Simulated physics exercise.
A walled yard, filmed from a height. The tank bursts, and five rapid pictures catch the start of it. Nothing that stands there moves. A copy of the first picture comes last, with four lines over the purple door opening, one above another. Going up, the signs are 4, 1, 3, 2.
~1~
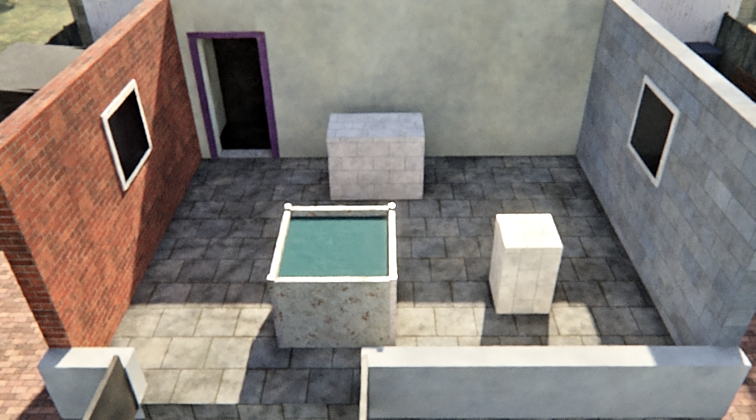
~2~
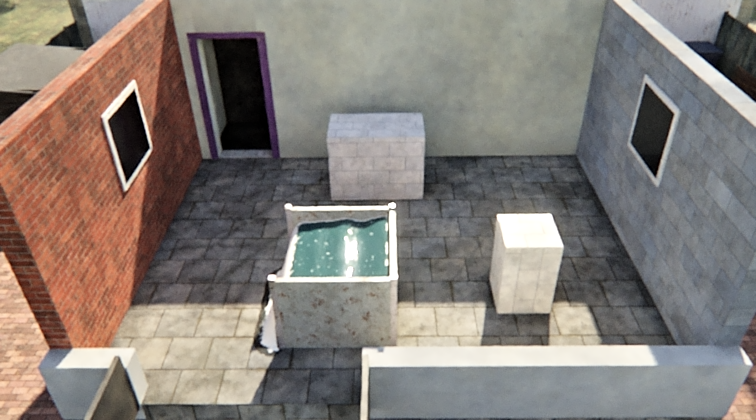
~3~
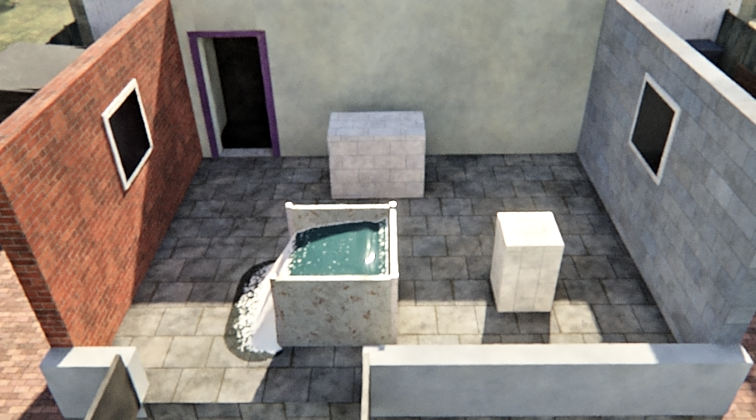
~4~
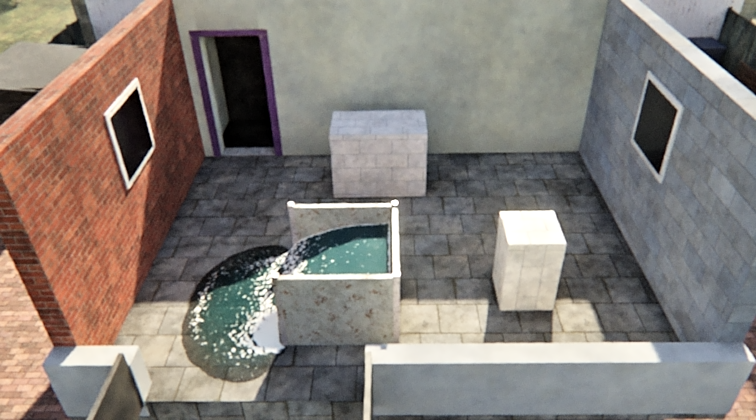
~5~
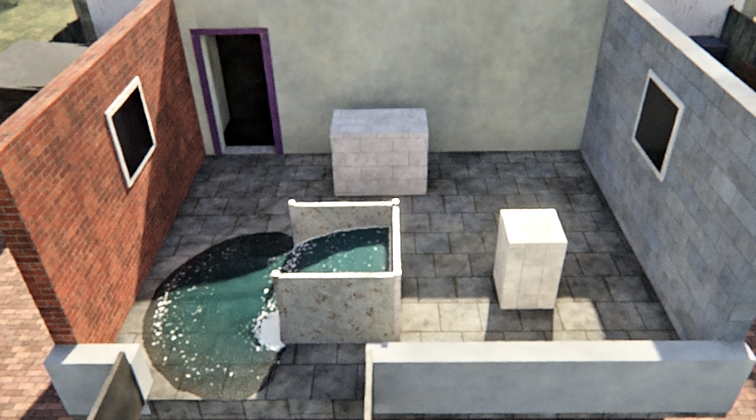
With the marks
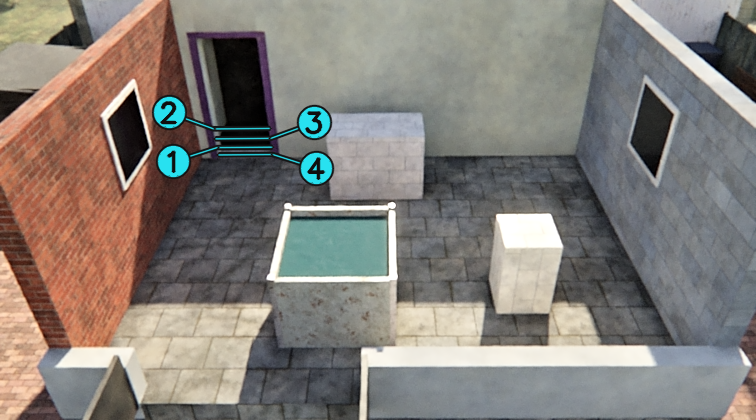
Water in a square stone tank poured out through its left side, then spread in a widening, foam-flecked pool across the paved yard toward the red brick wall, while the tank's level dropped.
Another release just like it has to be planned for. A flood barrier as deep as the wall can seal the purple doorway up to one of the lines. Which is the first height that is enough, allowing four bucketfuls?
That is height 1.
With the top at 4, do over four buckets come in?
Yes, that goes wrong.
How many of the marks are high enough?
Three.
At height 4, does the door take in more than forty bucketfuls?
No, less.
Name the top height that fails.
The answer is 4.
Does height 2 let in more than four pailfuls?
No, not at all.
In cyan, 1 at (244, 147); 2 at (241, 128); 3 at (243, 138); 4 at (245, 154); from the bottom up 4, 1, 3, 2.
For height 1, a bucket or two gets in.
For height 2, nothing gets over.
For height 3, nothing gets over.
For height 4, some 15 bucketfuls get in.
